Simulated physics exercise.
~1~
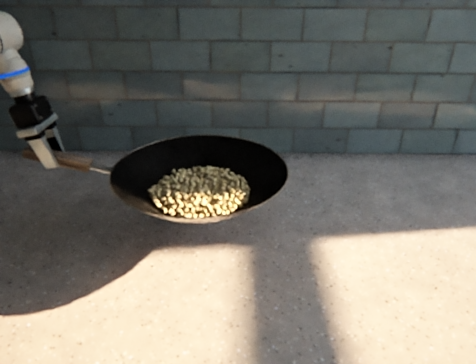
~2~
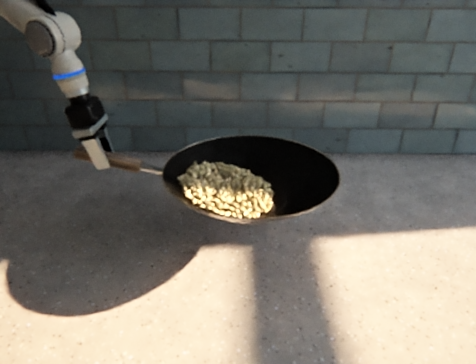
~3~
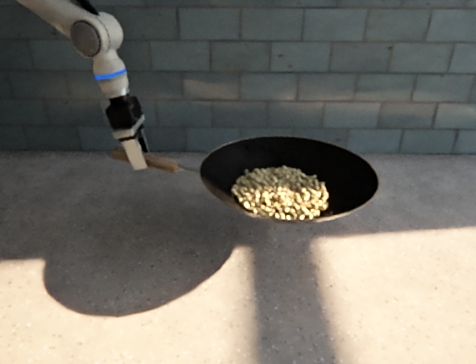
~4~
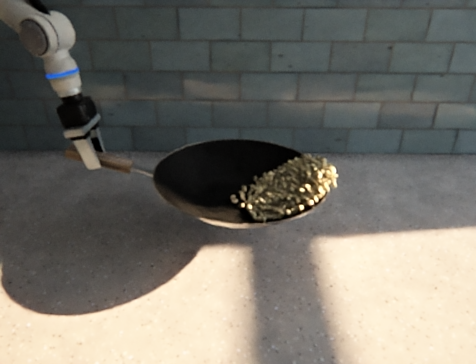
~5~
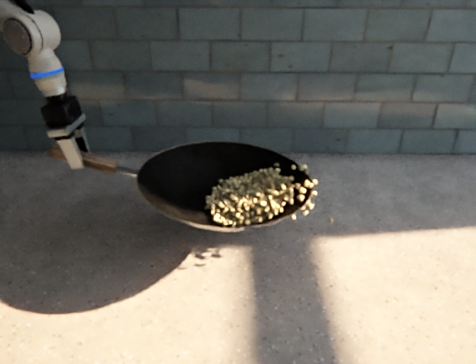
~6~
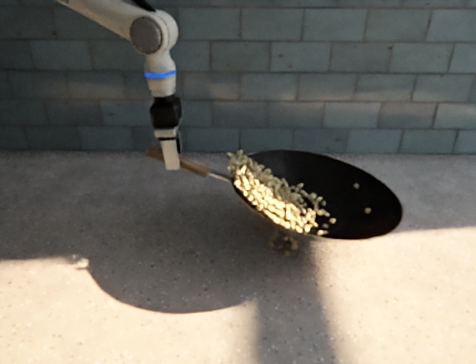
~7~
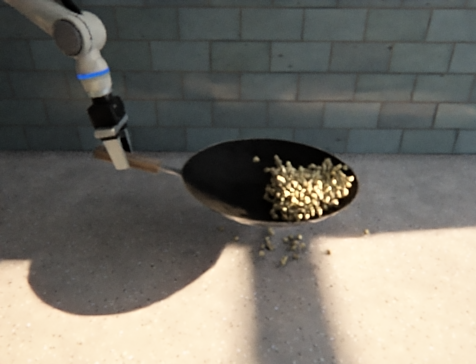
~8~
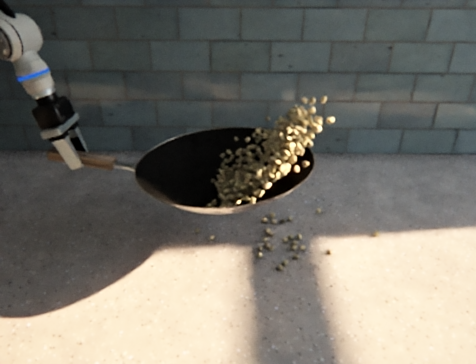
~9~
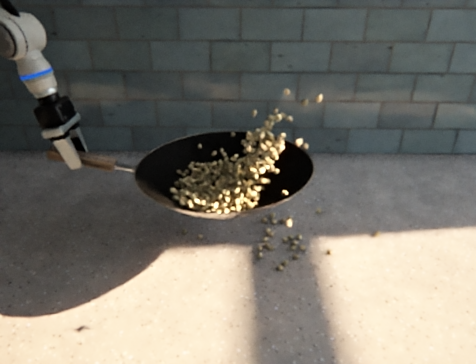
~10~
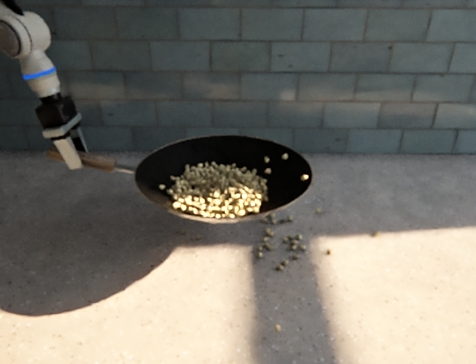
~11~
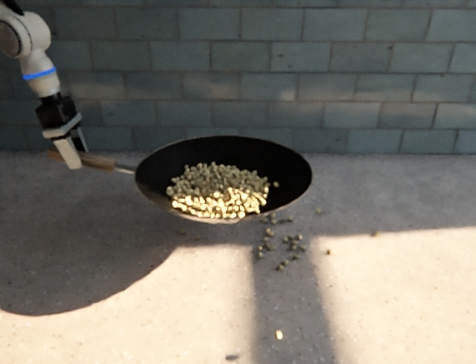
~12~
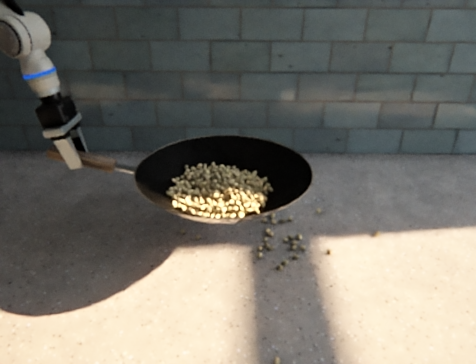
A robot arm holding a black wok of pale dried beans swings it right and left several times, tossing the beans and spilling some onto the grey floor, then holds the wok still and level with most of the beans heaped inside and a small scatter below.
